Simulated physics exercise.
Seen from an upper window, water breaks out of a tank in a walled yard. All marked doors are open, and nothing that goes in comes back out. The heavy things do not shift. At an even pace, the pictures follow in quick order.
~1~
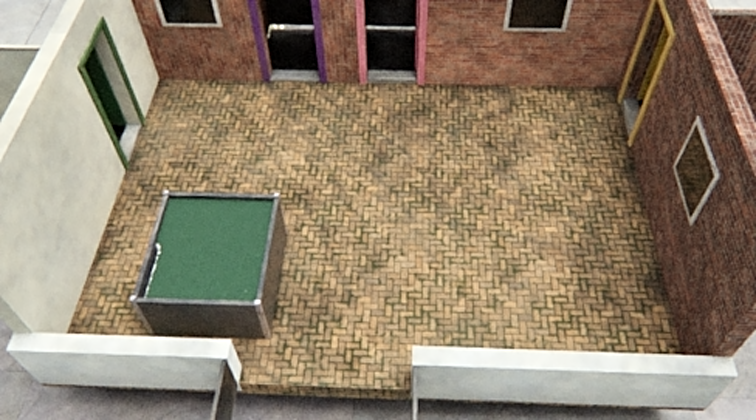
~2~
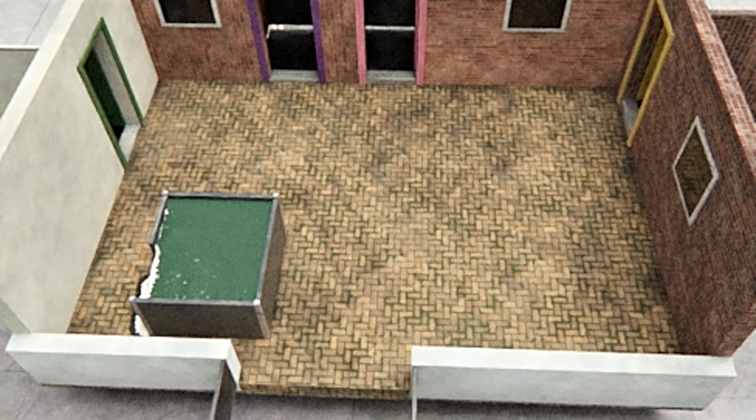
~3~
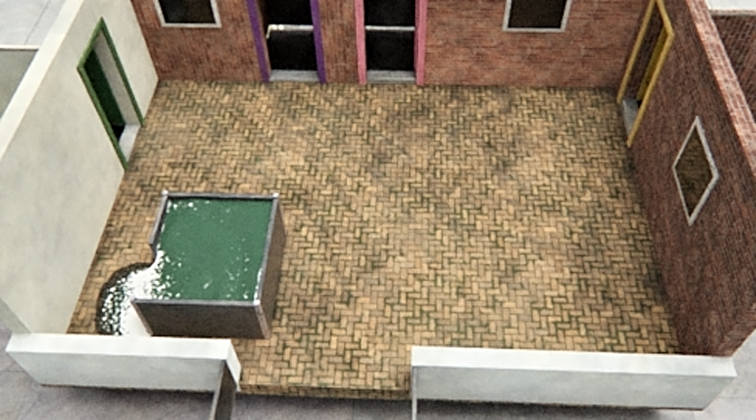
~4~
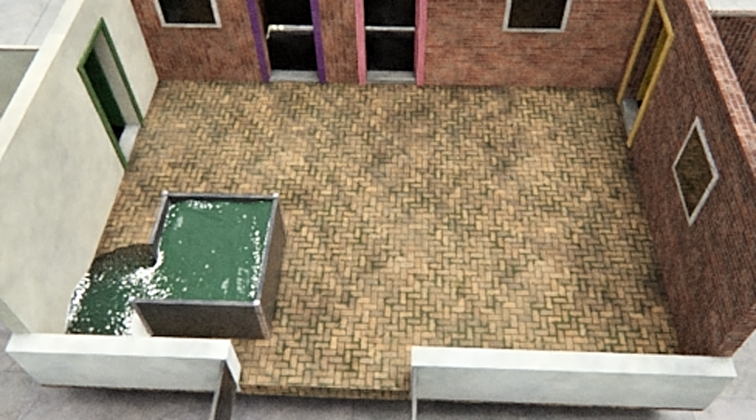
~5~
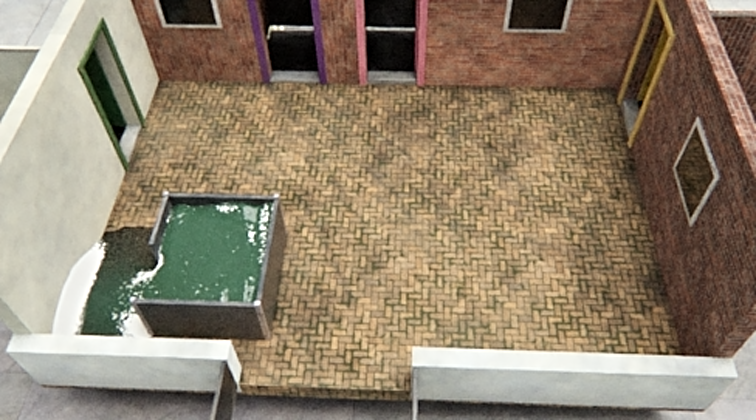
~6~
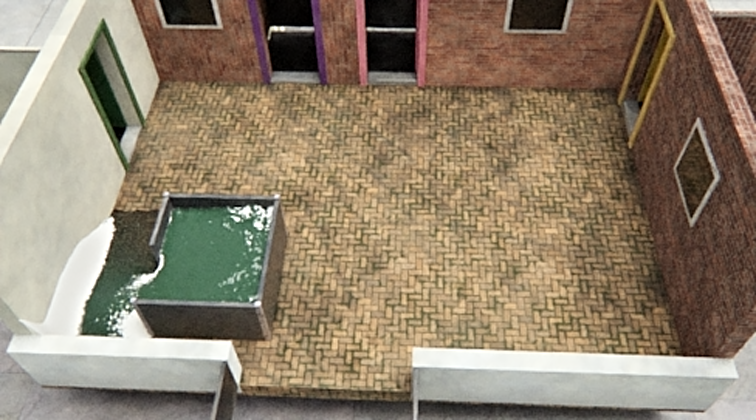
In the video, green water breaks out through the left side of an open tank in a brick-paved, walled yard, spreads across the paving to the pale left wall, and surges up against it in white foam.
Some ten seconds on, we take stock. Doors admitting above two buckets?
Pink door not above, purple door above, green door not above, yellow door not above.
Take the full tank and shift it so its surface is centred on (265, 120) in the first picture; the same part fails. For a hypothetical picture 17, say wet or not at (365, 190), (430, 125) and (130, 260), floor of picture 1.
Going through them in that order: Still bare, still bare and waterlogged.
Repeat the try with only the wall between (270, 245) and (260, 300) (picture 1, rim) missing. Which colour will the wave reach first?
Door marked yellow.
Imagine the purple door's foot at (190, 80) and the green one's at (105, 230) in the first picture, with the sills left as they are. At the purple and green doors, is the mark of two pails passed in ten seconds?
Well, the purple door one crosses the threshold, while the green door one crosses the threshold.
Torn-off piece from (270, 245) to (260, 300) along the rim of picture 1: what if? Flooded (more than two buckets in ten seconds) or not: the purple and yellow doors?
As I see it, the purple one stays within bounds and the yellow one stays within bounds.
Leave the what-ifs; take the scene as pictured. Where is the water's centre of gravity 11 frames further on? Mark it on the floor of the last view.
Estimate: (176, 273).
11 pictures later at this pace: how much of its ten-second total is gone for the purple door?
Roughly 0 percent.
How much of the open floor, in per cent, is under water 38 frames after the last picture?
Close to 65 %.
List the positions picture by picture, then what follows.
In the first frame, the open tank at (210, 248) is whole and still.
In the second frame, the front is at (146, 337), out from the gap at (156, 292).
In the third frame, water pours out at (157, 294) and has run to (110, 286).
In the fourth frame, the front is at (91, 267), out from the gap at (158, 295).
In the fifth frame, water pours out at (158, 296) and has run to (103, 238).
In the sixth frame, the front is at (111, 216), out from the gap at (159, 296).
A moment on, water covers 10 % of the floor; the pink door not reached, the purple door not reached, the green door wet at the sill, nothing in, the yellow door not reached.
Next, water covers 25 % of the floor; the pink door not reached, the purple door not reached, the green door wet at the sill, nothing in, the yellow door not reached.
Then, water covers 45 % of the floor; the pink door wet at the sill, nothing in, the purple door under two buckets in, the green door wet at the sill, nothing in, the yellow door not reached.
Later, water covers 65 % of the floor; the pink door wet at the sill, nothing in, the purple door over two buckets in, the green door wet at the sill, nothing in, the yellow door not reached.
In the end, water covers 90 % of the floor; the pink door wet at the sill, nothing in, the purple door over two buckets in, the green door under two buckets in, the yellow door wet at the sill, nothing in.
